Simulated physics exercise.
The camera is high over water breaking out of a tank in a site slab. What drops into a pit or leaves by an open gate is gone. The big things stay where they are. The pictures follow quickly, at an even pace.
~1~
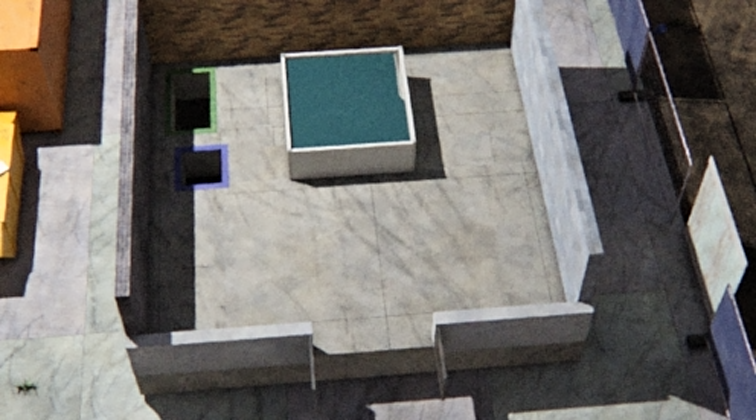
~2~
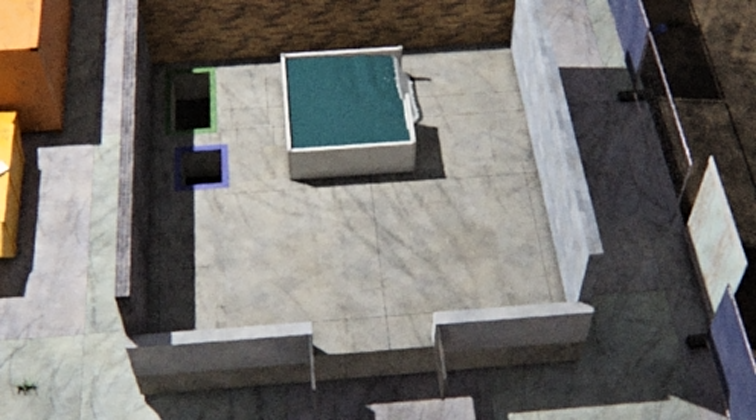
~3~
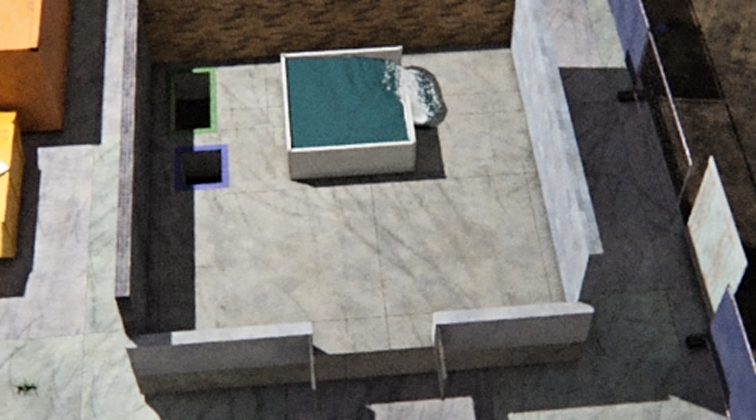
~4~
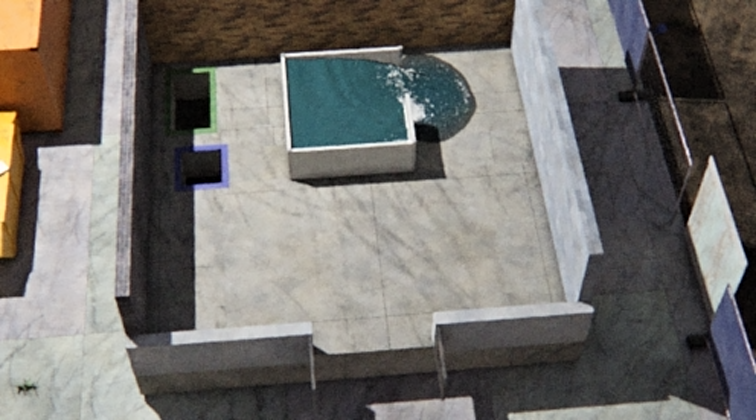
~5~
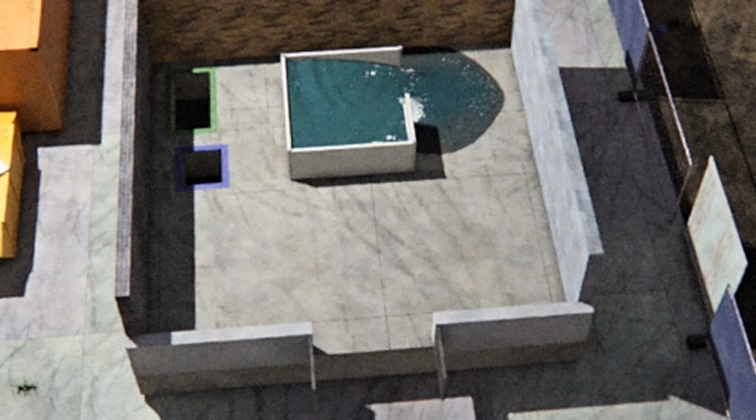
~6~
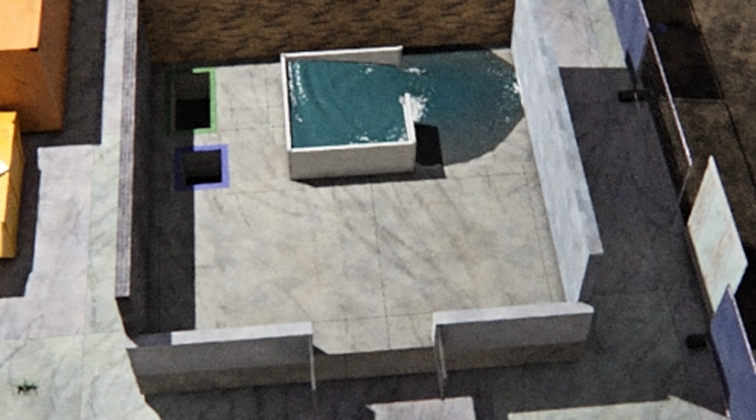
On a walled grey slab, a square tank of blue-green water sat still until its right side opened, and water poured out, foaming at first, then spread rightward across the floor to the wall.
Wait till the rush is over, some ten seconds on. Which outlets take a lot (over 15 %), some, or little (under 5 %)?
In the end: The gate takes between 5 and 15 %; the green pit takes between 5 and 15 %; the blue pit takes less than 5 %.
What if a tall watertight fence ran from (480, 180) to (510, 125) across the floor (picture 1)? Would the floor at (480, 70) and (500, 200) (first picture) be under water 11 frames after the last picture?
One after the other: Covered, wet.
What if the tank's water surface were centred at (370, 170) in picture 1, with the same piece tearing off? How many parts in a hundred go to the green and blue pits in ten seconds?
Roughly, in per cent: Green 14, blue 6.
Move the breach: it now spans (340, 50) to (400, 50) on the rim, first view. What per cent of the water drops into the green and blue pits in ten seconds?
Parts in a hundred: Green 25, blue 2.
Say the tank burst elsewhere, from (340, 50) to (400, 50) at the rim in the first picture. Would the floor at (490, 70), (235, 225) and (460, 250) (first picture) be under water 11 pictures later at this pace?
In that order: Covered, clear, clear.
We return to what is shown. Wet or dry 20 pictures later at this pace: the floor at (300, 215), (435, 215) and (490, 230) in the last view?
As listed: Not flooded, flooded, awash.
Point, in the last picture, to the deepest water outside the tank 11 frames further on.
Roughly at (477, 74).
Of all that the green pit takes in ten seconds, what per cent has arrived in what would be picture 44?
Near 25 in a hundred.
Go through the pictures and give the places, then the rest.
The open tank at (347, 100) is whole and still, in the first frame.
Water pours out at (402, 92) and has run to a hidden place, in the second frame.
Water pours out at (402, 92) and has run to (440, 118), in the third frame.
Water pours out at (402, 93) and has run to (472, 109), in the fourth frame.
Water pours out at (402, 93) and has run to (500, 101), in the fifth frame.
The front is at (514, 71), out from the gap at (402, 93), in the sixth frame.
A moment on, water covers 15 % of the floor; the gate 0 %, the green pit 0 %, the blue pit 0 %.
Next, water covers 20 % of the floor; the gate 0 %, the green pit 0 %, the blue pit 0 %.
Then, water covers 40 % of the floor; the gate 0 %, the green pit 0 %, the blue pit 0 %.
Later, water covers 65 % of the floor; the gate 3 %, the green pit 2 %, the blue pit 0 %.
In the end, water covers 90 % of the floor; the gate 10 %, the green pit 8 %, the blue pit 1 %.
